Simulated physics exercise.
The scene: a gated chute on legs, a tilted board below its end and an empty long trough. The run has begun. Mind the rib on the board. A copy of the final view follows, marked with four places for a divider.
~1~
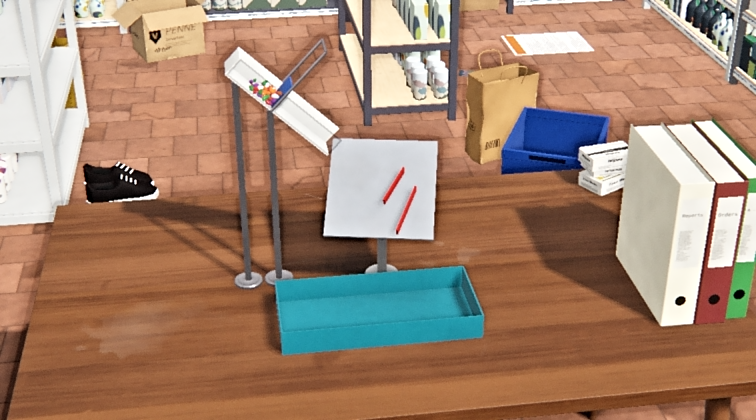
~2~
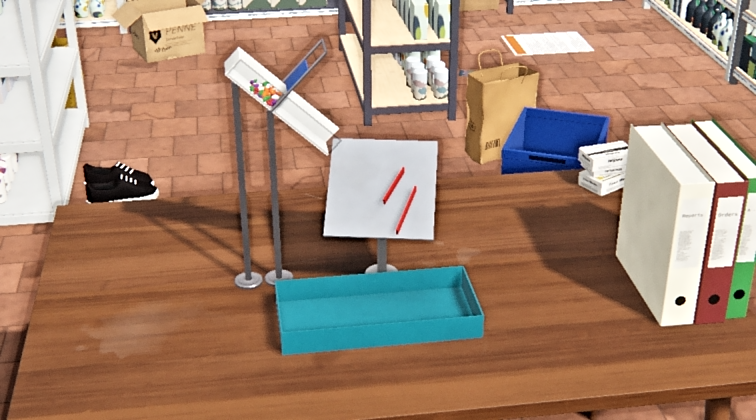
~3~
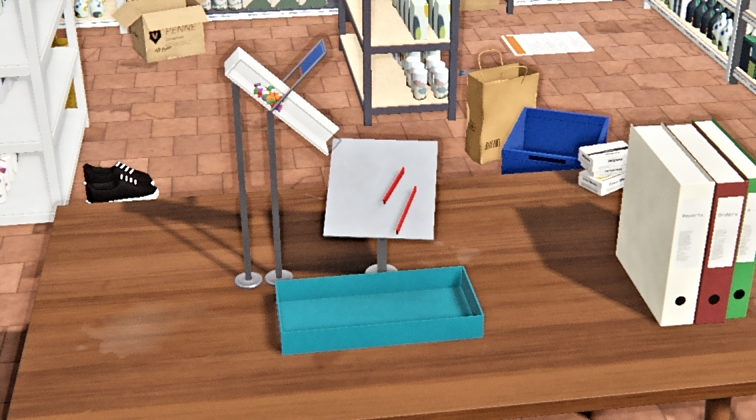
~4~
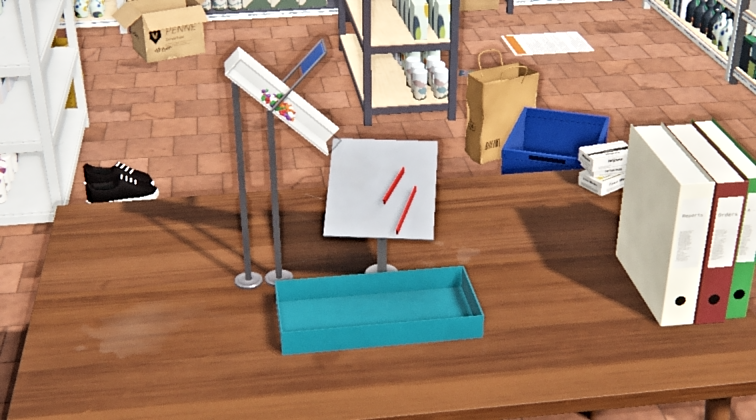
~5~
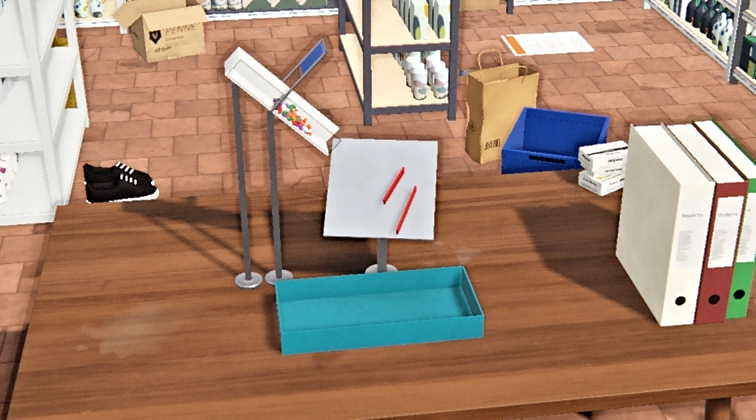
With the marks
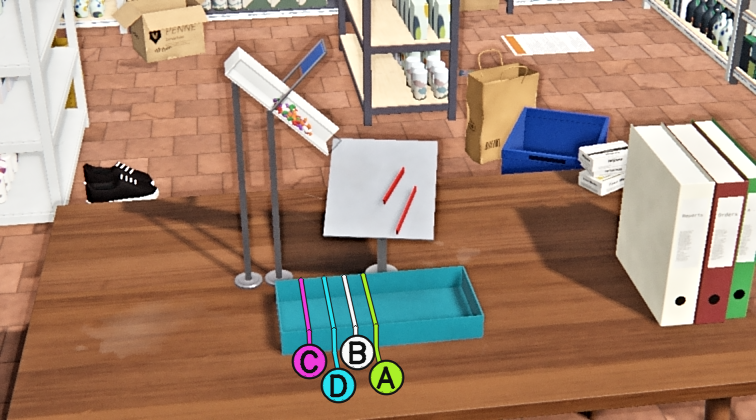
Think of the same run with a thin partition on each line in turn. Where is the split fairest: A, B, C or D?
It is A.
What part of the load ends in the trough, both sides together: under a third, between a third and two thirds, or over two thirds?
Over two thirds.
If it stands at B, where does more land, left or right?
More lands on the right.
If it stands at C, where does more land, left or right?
Right.
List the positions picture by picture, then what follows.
In the first picture, load behind the gate (266, 90), jelly beans; lip of the chute (327, 149), sloping fairly steeply.
In the second picture, middle of the board (382, 187), tilted fairly steeply; middle of its low edge (378, 237); of its high edge (385, 140).
In the third picture, front corners of the trough (282, 333) and (483, 316), empty; front of the load (281, 107).
In the fourth picture, middle of the load (281, 102); its front (293, 119), roughly a third of the way to the lip; rib from (416, 186) to (397, 230); rib from (404, 167) to (384, 200).
In the fifth picture, middle of the load (295, 114); its front (311, 134), roughly two thirds of the way to the lip.
On the marked copy, line A crosses the front rim at (375, 325); line B crosses the front rim at (355, 327); line C crosses the front rim at (309, 331); line D crosses the front rim at (333, 328).
For line A, of what is caught, roughly a third on the left of the divider, roughly two thirds on the right.
For line B, of what is caught, about a tenth on the left of the divider, the larger part on the right.
For line C, of what is caught, not one piece on the left of the divider, every piece on the right.
For line D, of what is caught, not one piece on the left of the divider, every piece on the right.
